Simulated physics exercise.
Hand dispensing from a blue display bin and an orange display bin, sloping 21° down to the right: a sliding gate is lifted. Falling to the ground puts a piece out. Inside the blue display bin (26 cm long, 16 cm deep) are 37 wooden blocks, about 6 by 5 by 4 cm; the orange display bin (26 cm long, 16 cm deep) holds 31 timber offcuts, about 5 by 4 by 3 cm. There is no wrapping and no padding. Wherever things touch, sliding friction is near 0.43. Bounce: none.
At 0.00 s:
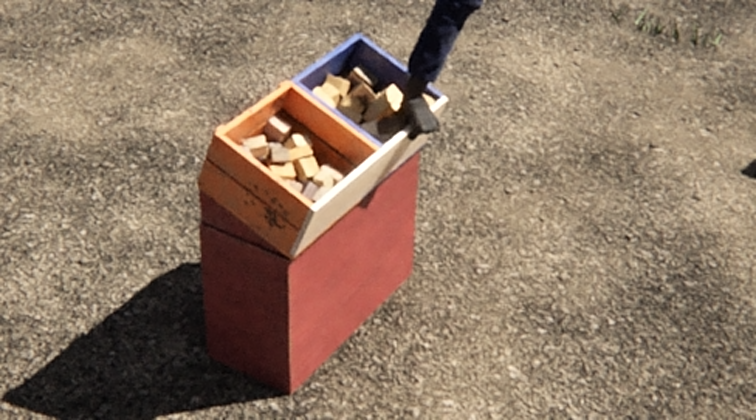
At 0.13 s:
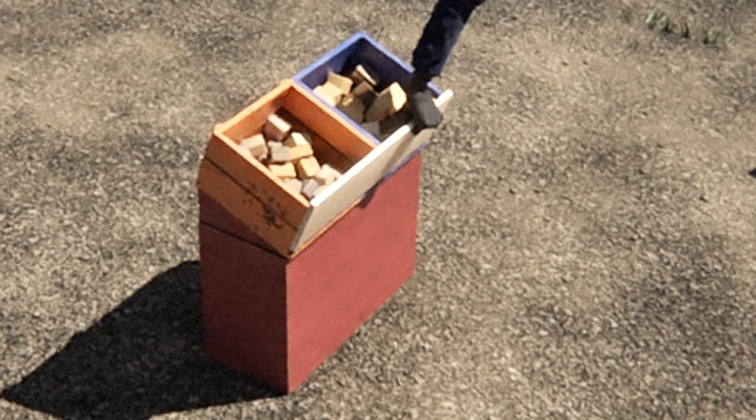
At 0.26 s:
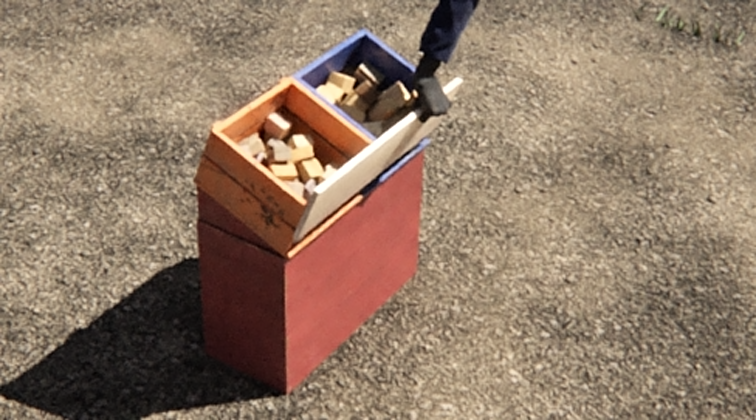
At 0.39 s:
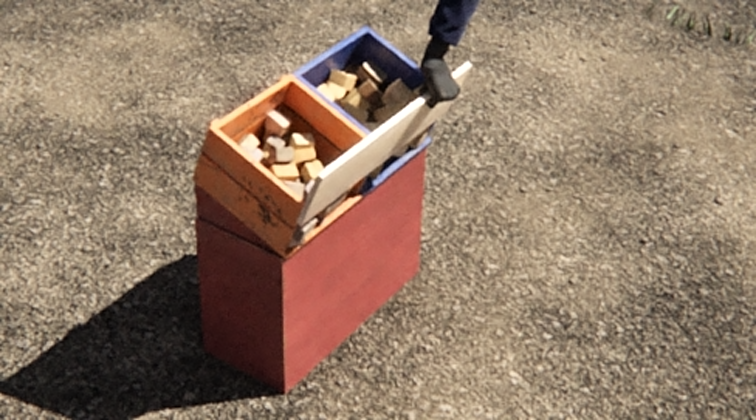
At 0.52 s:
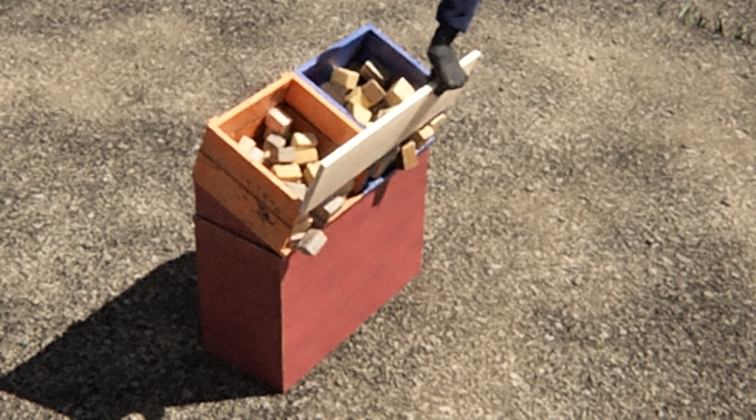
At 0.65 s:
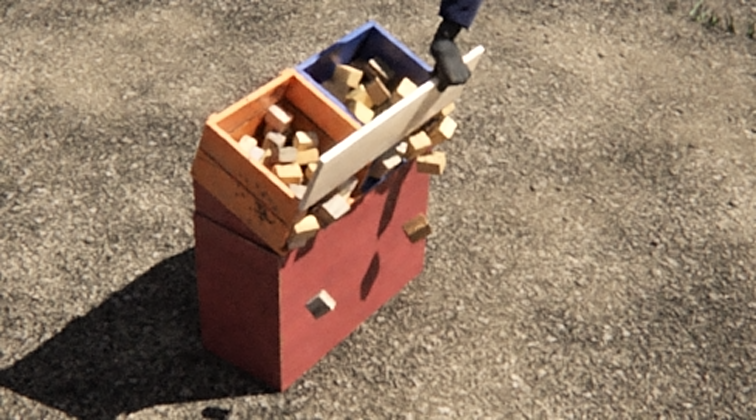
In this clip, a dark-gloved hand lifts a pale gate along the front of an orange bin and a blue bin on a red stand, and small wooden blocks slide out beneath it, several dropping past the stand's front.
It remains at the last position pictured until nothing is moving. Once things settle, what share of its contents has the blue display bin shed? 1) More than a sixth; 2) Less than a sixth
More than a sixth (1).
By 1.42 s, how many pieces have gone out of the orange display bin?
Roughly, out by then: Orange display bin 12.
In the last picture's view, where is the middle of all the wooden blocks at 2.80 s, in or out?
Pixel (421, 299), give or take.
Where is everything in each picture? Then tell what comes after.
In the first picture (each is followed by its nearest rim corner in this view), blue display bin, (382, 147); orange display bin, (312, 206); gate raised by 0 cm; none has fallen clear.
In the second picture, blue display bin, (383, 147); gate raised by 2 cm.
In the third picture, blue display bin, (383, 146); gate raised by 6 cm.
In the fourth picture, blue display bin, (383, 145); gate raised by 10 cm.
In the fifth picture, blue display bin, (384, 144); gate raised by 14 cm.
In the sixth picture, blue display bin, (384, 142); orange display bin, (301, 203); gate raised by 15 cm; 2 falling or fallen, the lowest block at (417, 229).
After 0.99 s, blue display bin 31 in, 6 out and orange display bin 25 in, 6 out.
After 1.42 s, blue display bin 22 in, 15 out and orange display bin 18 in, 13 out.
After 2.03 s, blue display bin 16 in, 21 out and orange display bin 18 in, 13 out.
Outcome (at 2.80 s), blue display bin 13 in, 24 out and orange display bin 14 in, 17 out. Asked share, 24 of 37, 65 per cent.
